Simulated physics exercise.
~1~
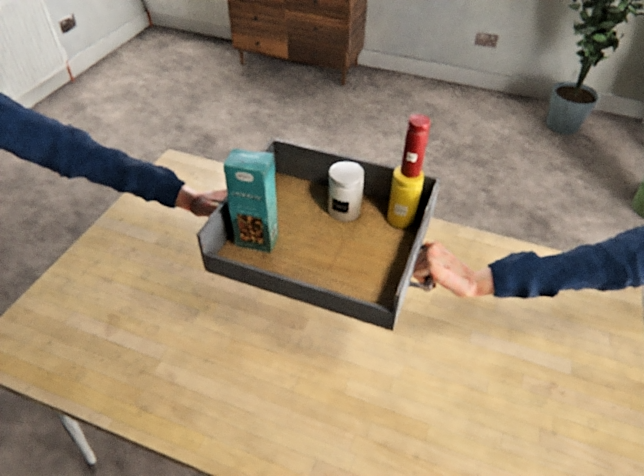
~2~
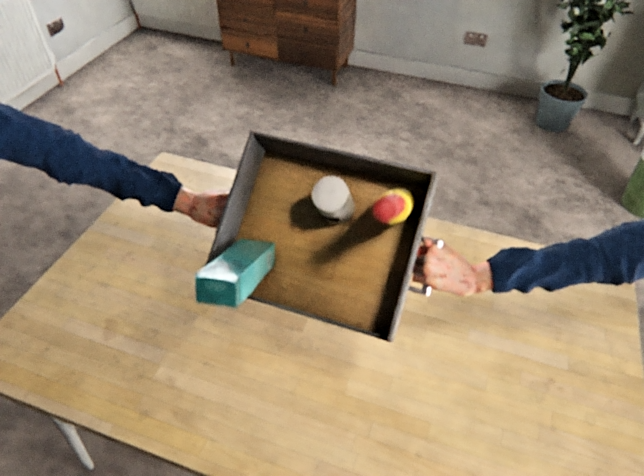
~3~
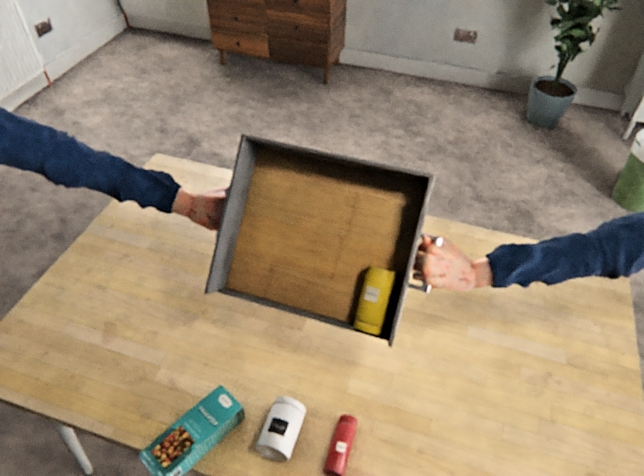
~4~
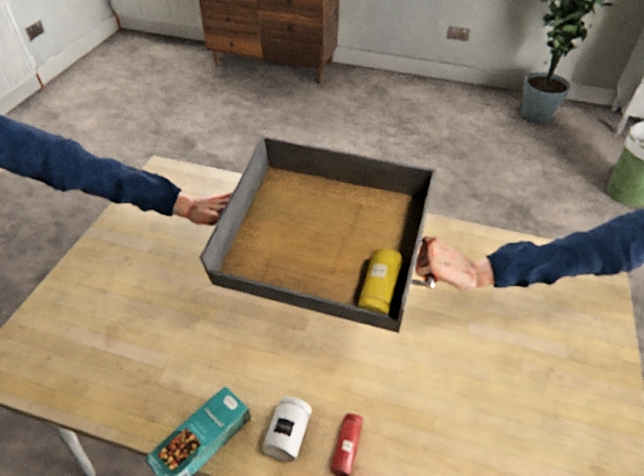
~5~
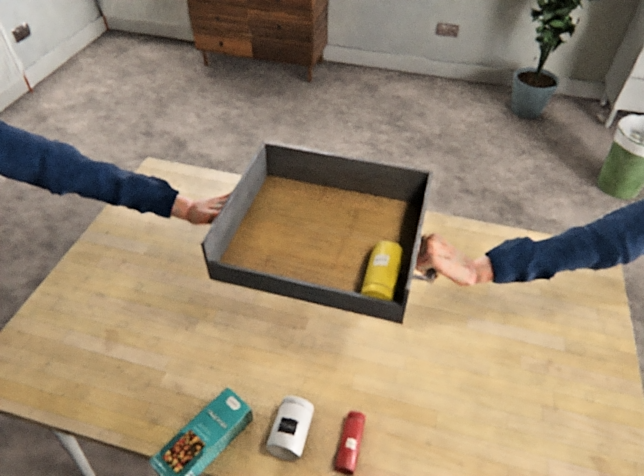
To begin with, two hands hold a dark-walled open crate above a wooden table, with a turquoise carton, a white jar, and a red shaker perched on a yellow jar standing inside. The hands tip the crate steeply towards the viewer, and the carton topples over the low near wall while the other things lean. As the tilt deepens, the carton, white jar and red shaker end up lying on the table, and the yellow jar drops to the near right corner. The hands then level the crate again. Only the yellow jar remains inside, lying on its side.
